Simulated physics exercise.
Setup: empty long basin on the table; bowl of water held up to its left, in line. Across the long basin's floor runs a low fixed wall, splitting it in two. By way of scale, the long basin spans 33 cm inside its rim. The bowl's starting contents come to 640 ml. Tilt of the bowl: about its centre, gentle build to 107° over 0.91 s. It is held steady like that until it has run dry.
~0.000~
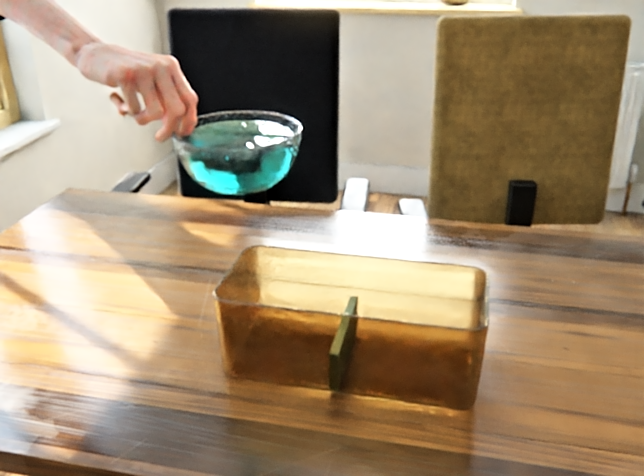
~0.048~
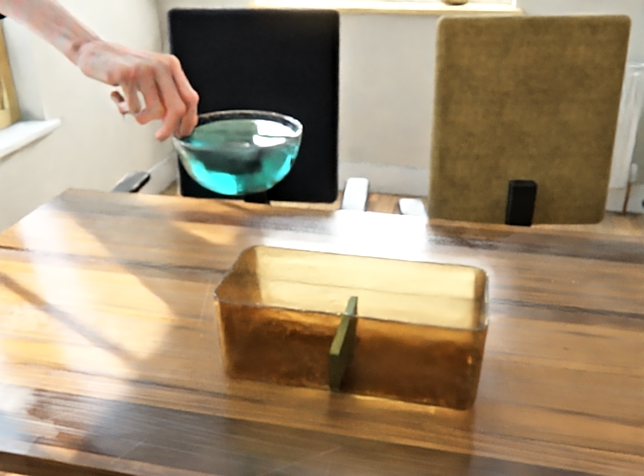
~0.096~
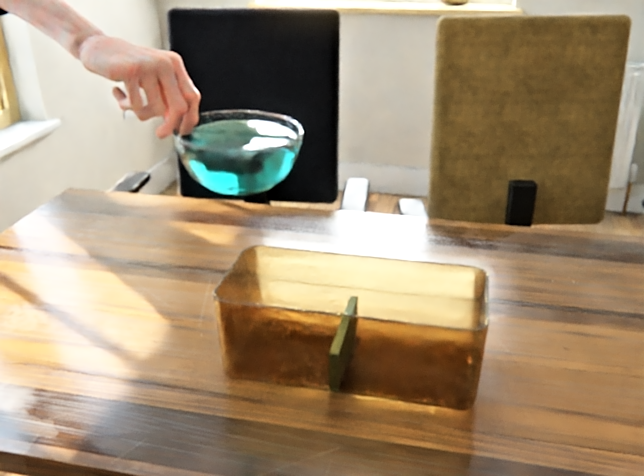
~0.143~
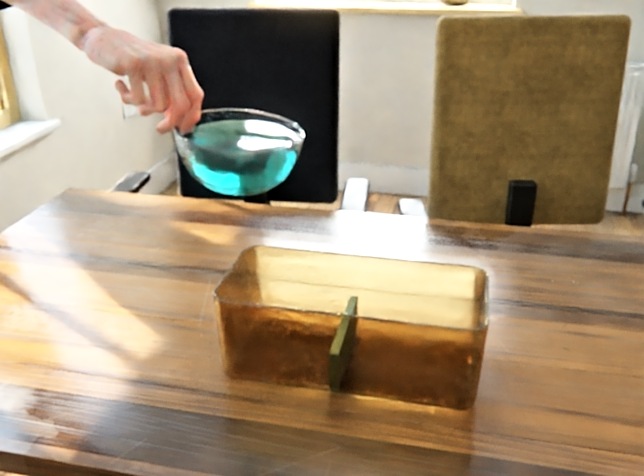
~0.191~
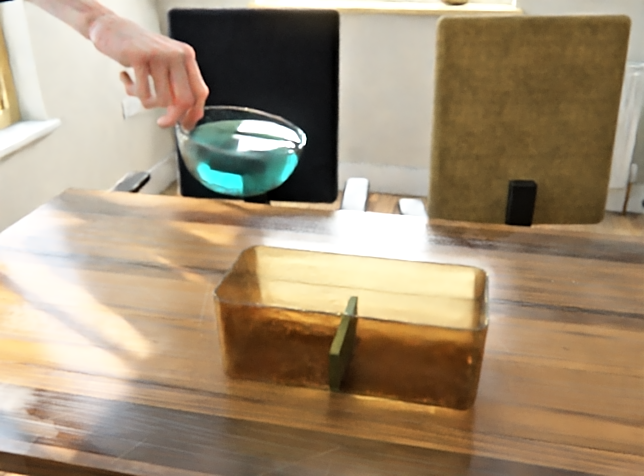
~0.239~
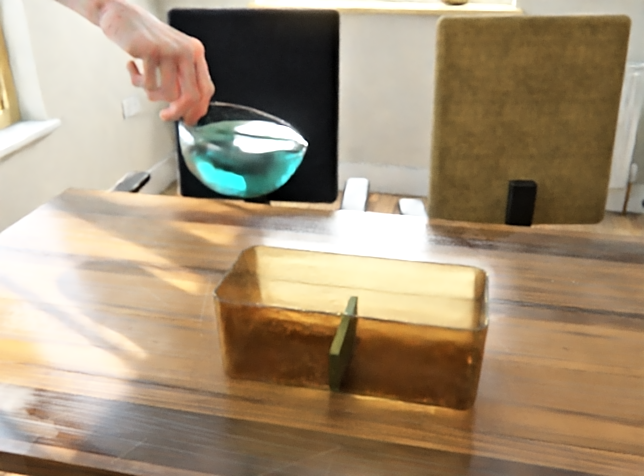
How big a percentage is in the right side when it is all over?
Roughly 62 per cent is in the right side.
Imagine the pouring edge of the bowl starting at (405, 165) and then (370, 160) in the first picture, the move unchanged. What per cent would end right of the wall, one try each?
The first try gives 95 percent and the second 95 percent.
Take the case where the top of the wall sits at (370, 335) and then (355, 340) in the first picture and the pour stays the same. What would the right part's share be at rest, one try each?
In turn about 20 and 50 per cent.
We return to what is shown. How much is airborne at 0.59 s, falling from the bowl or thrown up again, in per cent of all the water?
I'd put it at about 46 percent.
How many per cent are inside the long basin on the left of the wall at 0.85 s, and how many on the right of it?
I'd put the left at some 34 and the right at some 62.
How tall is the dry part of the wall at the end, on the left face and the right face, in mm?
Close to 44 mm left and close to 38 mm right.
After 0.59 s the tilt is 78° and 27 per cent is still to pour, 4 is left of the wall and 23 right of it.
After 0.85 s the tilt is 106° and 0 per cent is still to pour, 33 is left of the wall and 61 right of it.
After 1.12 s the tilt is 107° and 0 per cent is still to pour, 37 is left of the wall and 62 right of it.
After 1.41 s the tilt is 107° and 0 per cent is still to pour, 37 is left of the wall and 62 right of it.
In the end 37 per cent lies left of the wall, 62 right of it and 1 outside.
